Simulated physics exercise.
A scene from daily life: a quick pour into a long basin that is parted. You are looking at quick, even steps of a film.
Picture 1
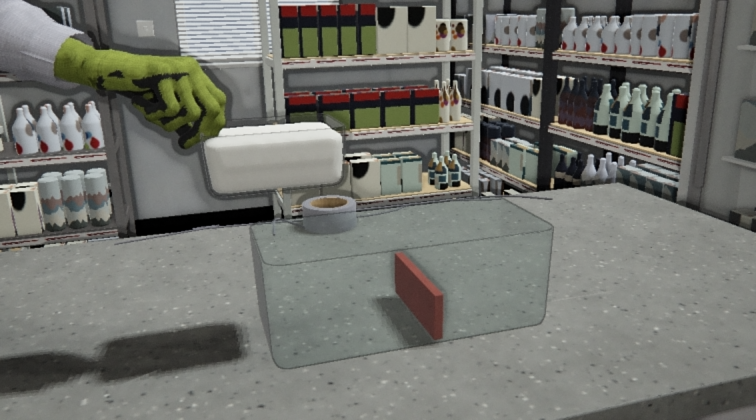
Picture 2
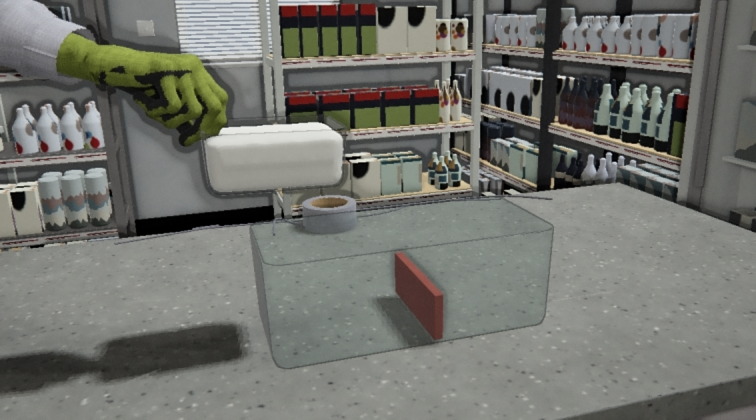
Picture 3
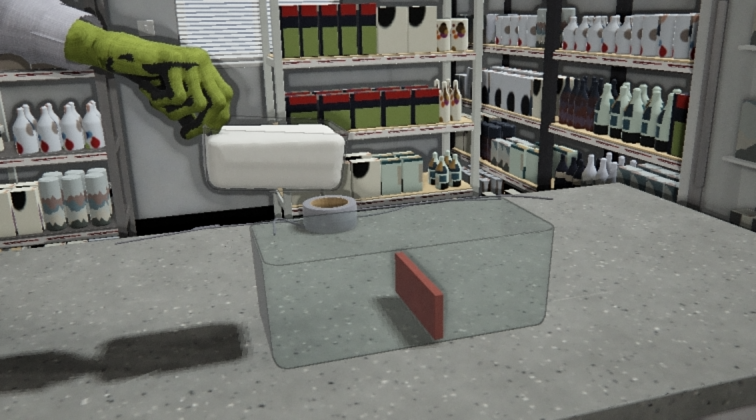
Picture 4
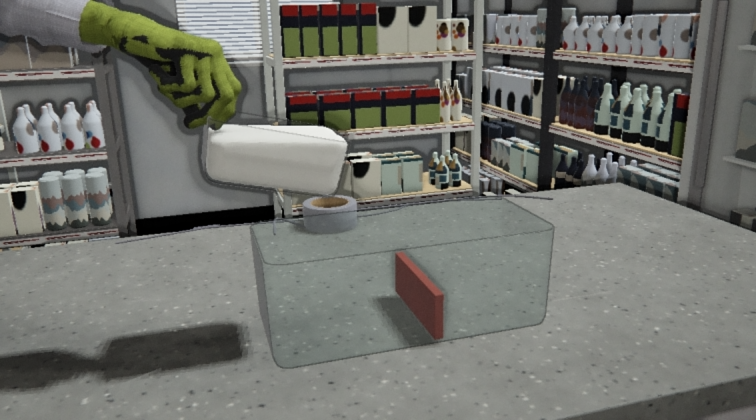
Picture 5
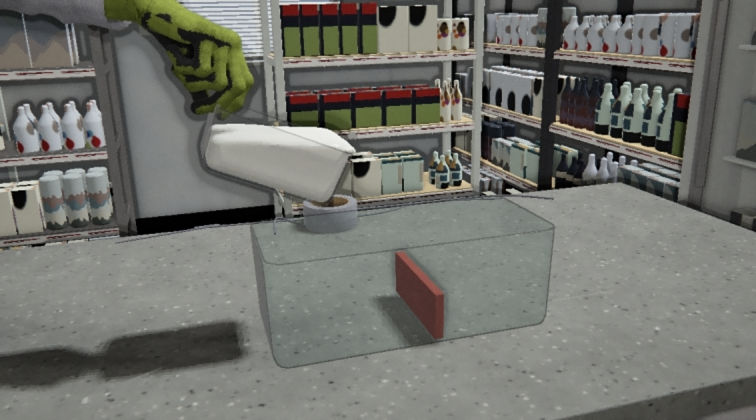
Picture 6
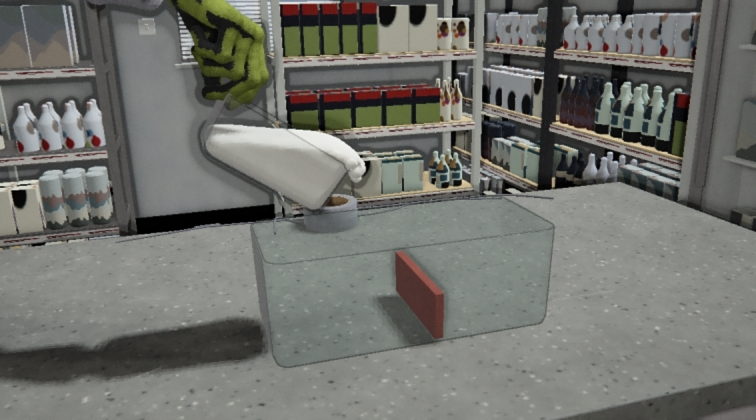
Shop counter with a green-gloved hand tilting a tub of milk rightward above a clear, red-divided basin, milk edging over the rim.
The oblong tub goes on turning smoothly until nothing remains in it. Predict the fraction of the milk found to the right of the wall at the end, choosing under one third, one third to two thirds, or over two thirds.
The share right of the wall falls short of one third.
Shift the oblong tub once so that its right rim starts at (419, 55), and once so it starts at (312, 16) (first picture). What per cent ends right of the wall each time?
About 80 and 5 per cent.
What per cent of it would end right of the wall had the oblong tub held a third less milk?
Near 0 %.
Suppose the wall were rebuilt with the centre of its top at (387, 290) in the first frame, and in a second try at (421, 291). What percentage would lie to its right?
50 % then 20 %.
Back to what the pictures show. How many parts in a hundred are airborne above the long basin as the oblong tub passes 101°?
I'd say some 15 per cent of it.
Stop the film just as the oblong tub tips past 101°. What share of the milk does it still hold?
My estimate is close to 10 percent remaining.
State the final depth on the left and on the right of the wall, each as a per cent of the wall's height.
40 left, 0 right, give or take.
A moment on, the oblong tub is tipped right over and 8 per cent is still to pour, 77 is left of the wall and 0 right of it.
Next, the oblong tub is tipped right over and 0 per cent is still to pour, 93 is left of the wall and 2 right of it.
Then the oblong tub is tipped right over and 0 per cent is still to pour, 94 is left of the wall and 3 right of it.
Later the oblong tub is tipped right over and 0 per cent is still to pour, 94 is left of the wall and 3 right of it.
In the end 94 per cent lies left of the wall, 3 right of it and 3 outside.
